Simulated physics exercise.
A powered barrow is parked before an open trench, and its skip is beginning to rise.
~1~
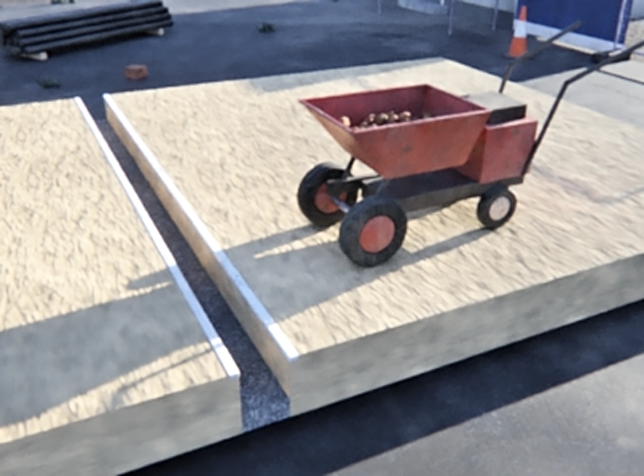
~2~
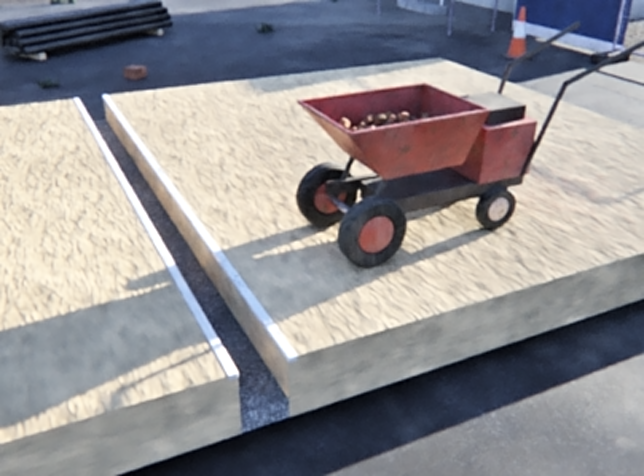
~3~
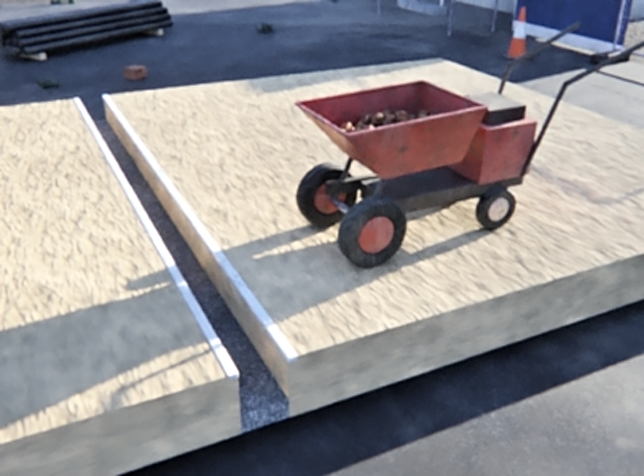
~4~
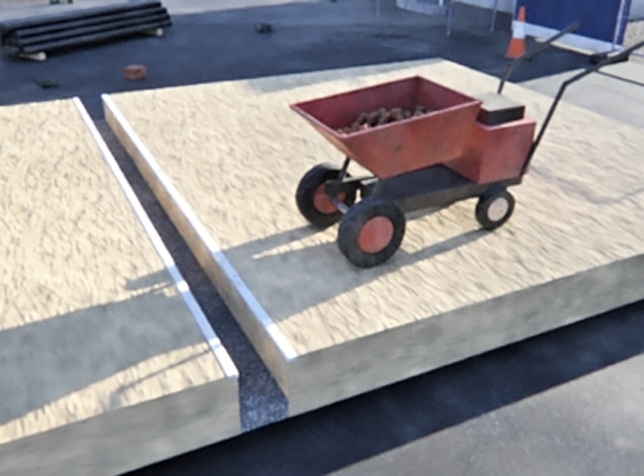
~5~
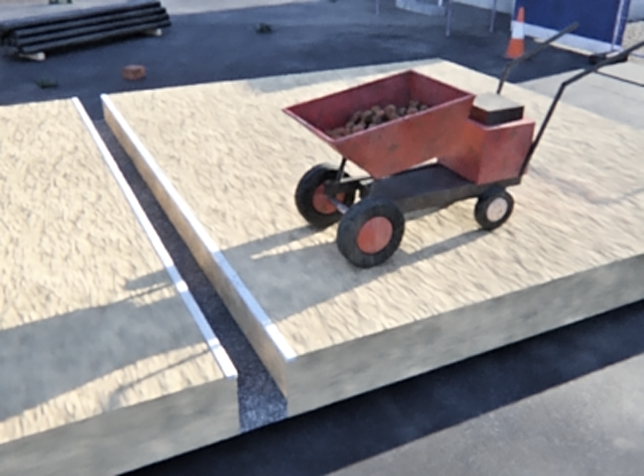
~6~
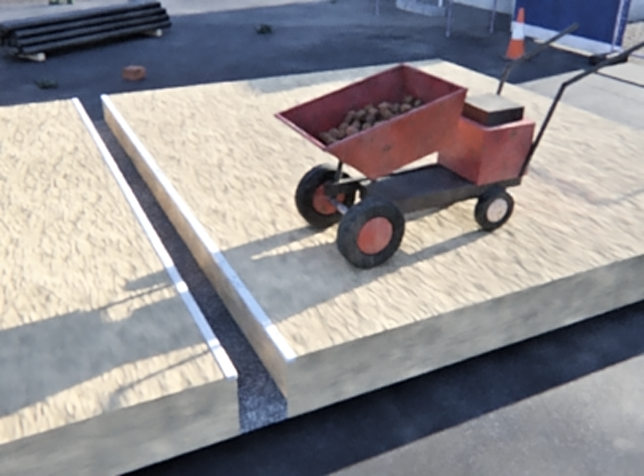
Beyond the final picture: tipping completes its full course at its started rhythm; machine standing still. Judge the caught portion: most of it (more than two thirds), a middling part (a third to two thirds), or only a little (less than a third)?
Most of it.
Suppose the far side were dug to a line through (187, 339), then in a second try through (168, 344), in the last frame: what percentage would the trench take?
Lab note: Try one about 100 %, try two about 100 %.
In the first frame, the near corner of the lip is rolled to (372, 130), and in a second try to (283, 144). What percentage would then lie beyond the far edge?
In order: About 0 % and 100 %.
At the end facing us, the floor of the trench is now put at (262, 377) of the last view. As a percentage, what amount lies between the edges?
Roughly 60 in a hundred.
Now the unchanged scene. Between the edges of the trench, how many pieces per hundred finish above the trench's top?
Near 0 %.
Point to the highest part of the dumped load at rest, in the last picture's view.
Roughly (145, 260).
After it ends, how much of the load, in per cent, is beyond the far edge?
Around 5 %.
Soon after the last picture, skip tipped steeply; all in the skip.
A little later, skip tipped steeply; nearly all in the skip; a small part short of the trench; a stray few in or heaped over the trench; a stray few falling.
Later still, skip tipped right over; a small part in the skip; a small part short of the trench; most in or heaped over the trench; a stray few beyond it.
By the end, skip tipped right over; a stray few short of the trench; nearly all in or heaped over the trench; a stray few beyond it.
